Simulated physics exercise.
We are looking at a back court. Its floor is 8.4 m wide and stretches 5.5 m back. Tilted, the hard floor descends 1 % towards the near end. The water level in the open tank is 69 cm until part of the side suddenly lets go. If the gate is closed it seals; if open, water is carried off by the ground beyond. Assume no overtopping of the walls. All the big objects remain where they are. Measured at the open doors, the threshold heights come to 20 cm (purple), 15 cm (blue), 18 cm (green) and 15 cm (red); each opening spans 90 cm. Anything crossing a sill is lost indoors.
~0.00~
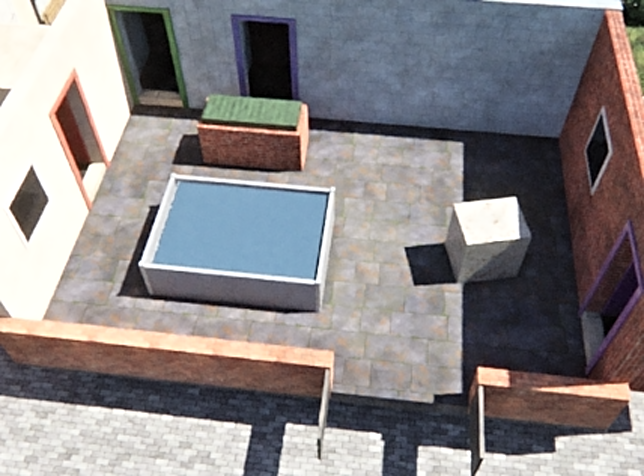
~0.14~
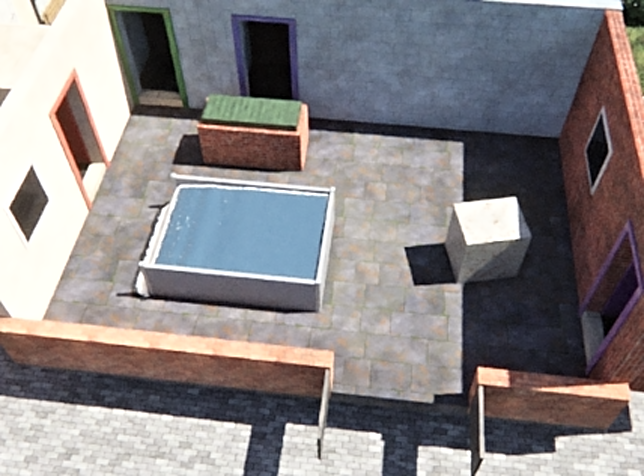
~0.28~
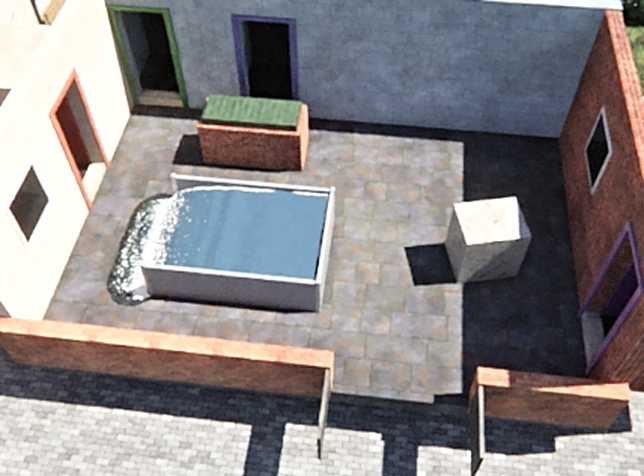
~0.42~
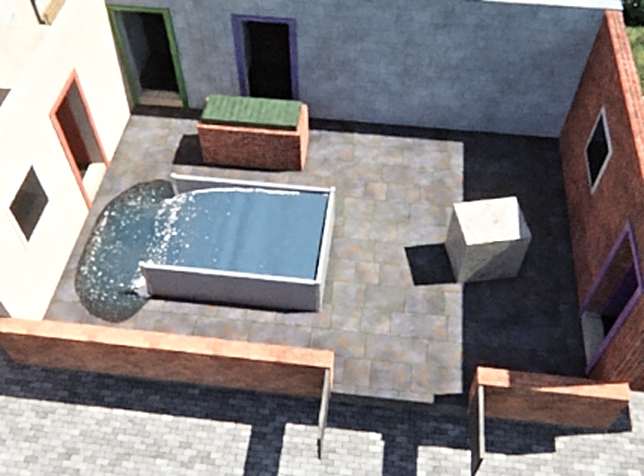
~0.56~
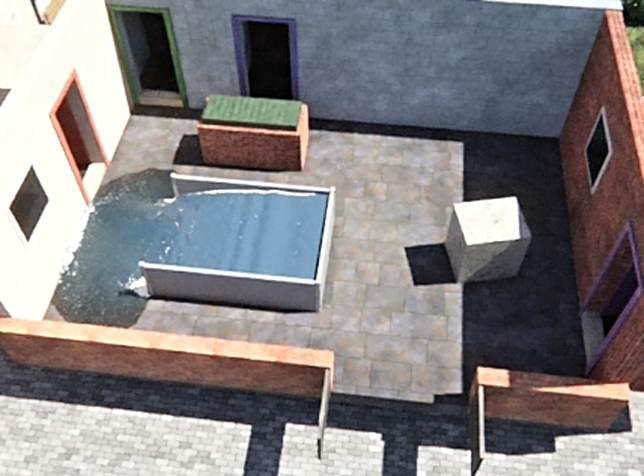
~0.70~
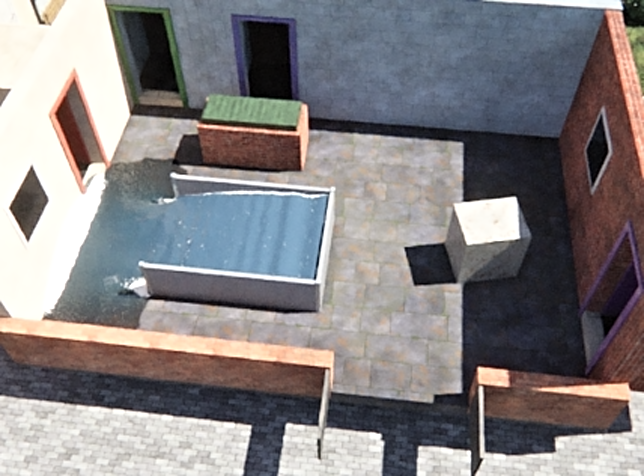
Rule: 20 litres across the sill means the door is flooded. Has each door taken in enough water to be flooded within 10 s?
Outcome: At the purple door the limit will not be outstripped; at the blue door the limit will not be outstripped; at the green door the limit will be outstripped; at the red door the limit will be outstripped.
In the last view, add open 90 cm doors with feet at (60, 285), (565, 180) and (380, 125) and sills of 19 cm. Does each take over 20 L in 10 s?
Taking them in order, the first gets enough, the second too little and the third too little.
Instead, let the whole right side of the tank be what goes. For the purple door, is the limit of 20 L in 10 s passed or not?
Measured against that limit, the purple door goes beyond it.
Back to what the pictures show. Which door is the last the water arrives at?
It is the purple one.
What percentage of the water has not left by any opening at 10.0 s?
Around 86 percent of the water.
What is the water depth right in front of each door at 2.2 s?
Measured in centimetres, the purple door gives 0, the blue door 0, the green door 27 and the red door 30.
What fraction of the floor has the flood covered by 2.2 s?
Wet share: Near 25 percent.
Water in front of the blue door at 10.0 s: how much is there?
Around 6.0 cm deep.
After 1.4 s water covers 15 % of the floor and is deepest (53 cm) near (32, 343); purple door not reached, blue door not reached, green door not reached, red door 30 cm at the sill, 23 L in.
After 2.2 s water covers 25 % of the floor and is deepest (56 cm) near (37, 333); purple door not reached, blue door not reached, green door 27 cm at the sill, 5 L in, red door 30 cm at the sill, 80 L in.
After 3.5 s water covers 45 % of the floor and is deepest (34 cm) near (32, 343); purple door not reached, blue door 9 cm at the sill, 0 L in, green door 30 cm at the sill, 73 L in, red door 21 cm at the sill, 142 L in.
After 6.0 s water covers 80 % of the floor and is deepest (20 cm) near (582, 381); purple door 14 cm at the sill, 0 L in, blue door 11 cm at the sill, 0 L in, green door 15 cm at the sill, 106 L in, red door 10 cm at the sill, 151 L in.
After 10.0 s water covers 95 % of the floor and is deepest (10 cm) near (569, 271); purple door 7 cm at the sill, 0 L in, blue door 6 cm at the sill, 0 L in, green door 6 cm at the sill, 106 L in, red door 8 cm at the sill, 152 L in.
